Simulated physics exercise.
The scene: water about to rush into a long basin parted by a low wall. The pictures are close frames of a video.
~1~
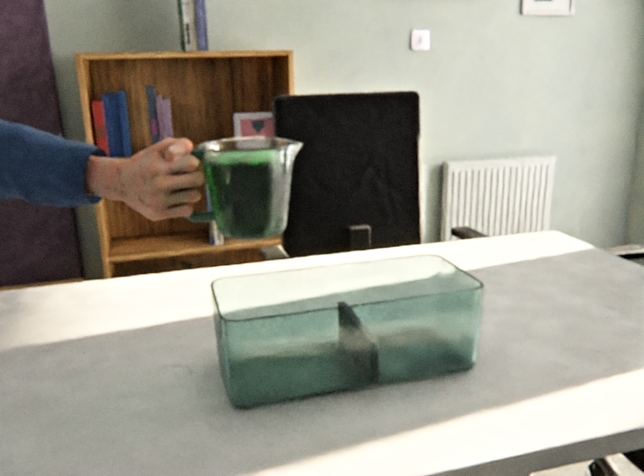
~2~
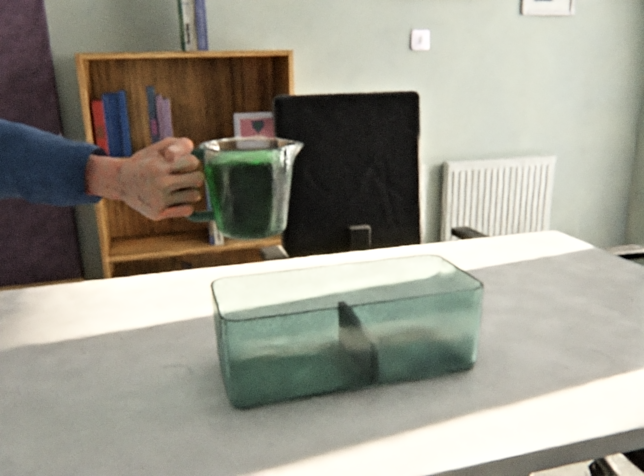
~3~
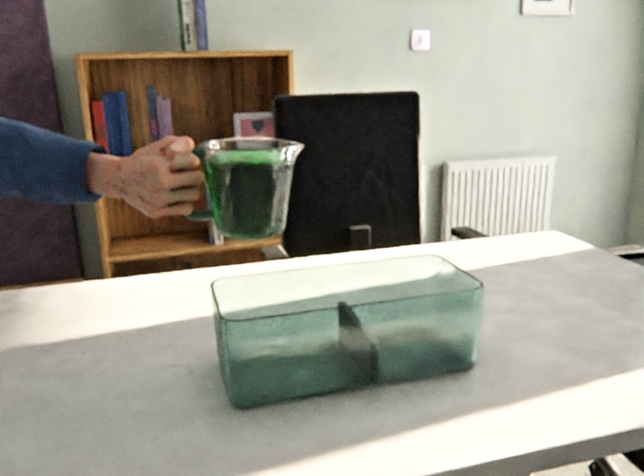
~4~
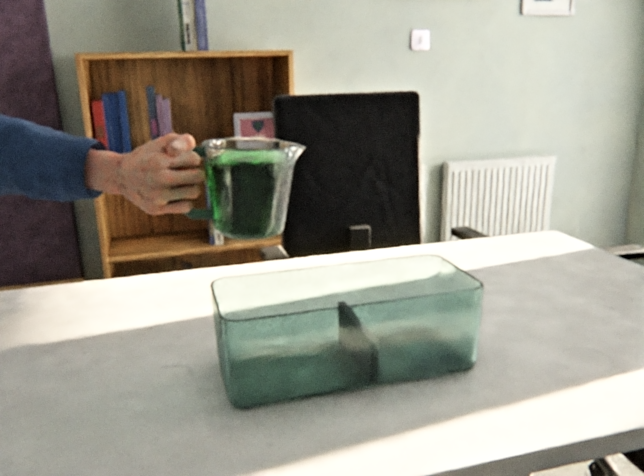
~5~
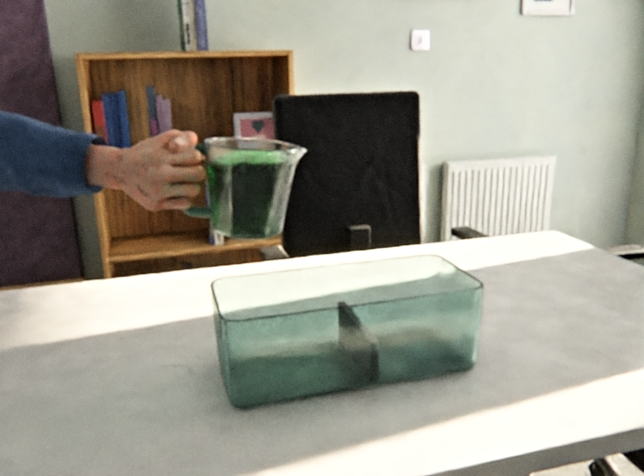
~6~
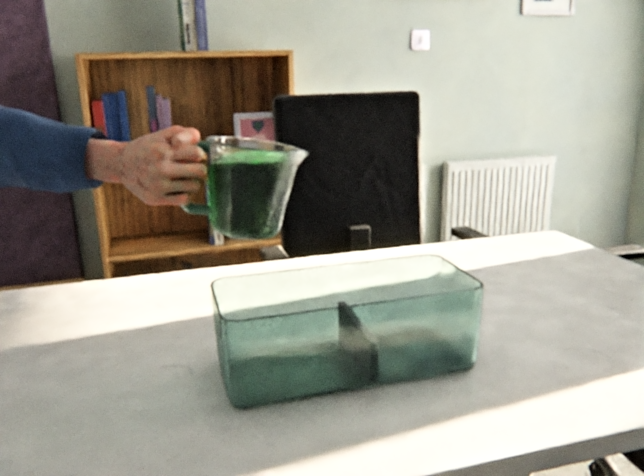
In a room with a bookshelf, a dark chair and a white radiator, a hand holds a clear jug of green liquid above a divided glass basin on a table, keeping it nearly still, then tilting it slightly right.
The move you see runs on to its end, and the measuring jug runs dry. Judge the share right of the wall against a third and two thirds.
In the end between a third and two thirds is right of the wall.
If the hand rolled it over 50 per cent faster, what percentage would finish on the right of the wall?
It comes to 40 per cent or so.
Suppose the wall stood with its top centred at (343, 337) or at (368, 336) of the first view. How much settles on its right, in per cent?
The first gives 80 %, the second 35 %.
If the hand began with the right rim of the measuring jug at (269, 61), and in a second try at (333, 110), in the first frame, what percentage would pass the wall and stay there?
About 25 and 95 per cent.
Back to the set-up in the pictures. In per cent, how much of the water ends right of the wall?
Some 50 per cent.
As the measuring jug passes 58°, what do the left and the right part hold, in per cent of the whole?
Left about 0, right about 5.
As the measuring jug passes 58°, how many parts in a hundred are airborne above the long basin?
Near 15 %.
A moment on, the measuring jug is tipped part way and 78 per cent is still to pour, 1 is left of the wall and 4 right of it.
Next, the measuring jug is tipped on its side and 23 per cent is still to pour, 14 is left of the wall and 44 right of it.
Then the measuring jug is tipped right over and 1 per cent is still to pour, 46 is left of the wall and 51 right of it.
Later the measuring jug is tipped right over and 0 per cent is still to pour, 48 is left of the wall and 51 right of it.
At rest 48 per cent lies left of the wall, 51 right of it and 1 outside.
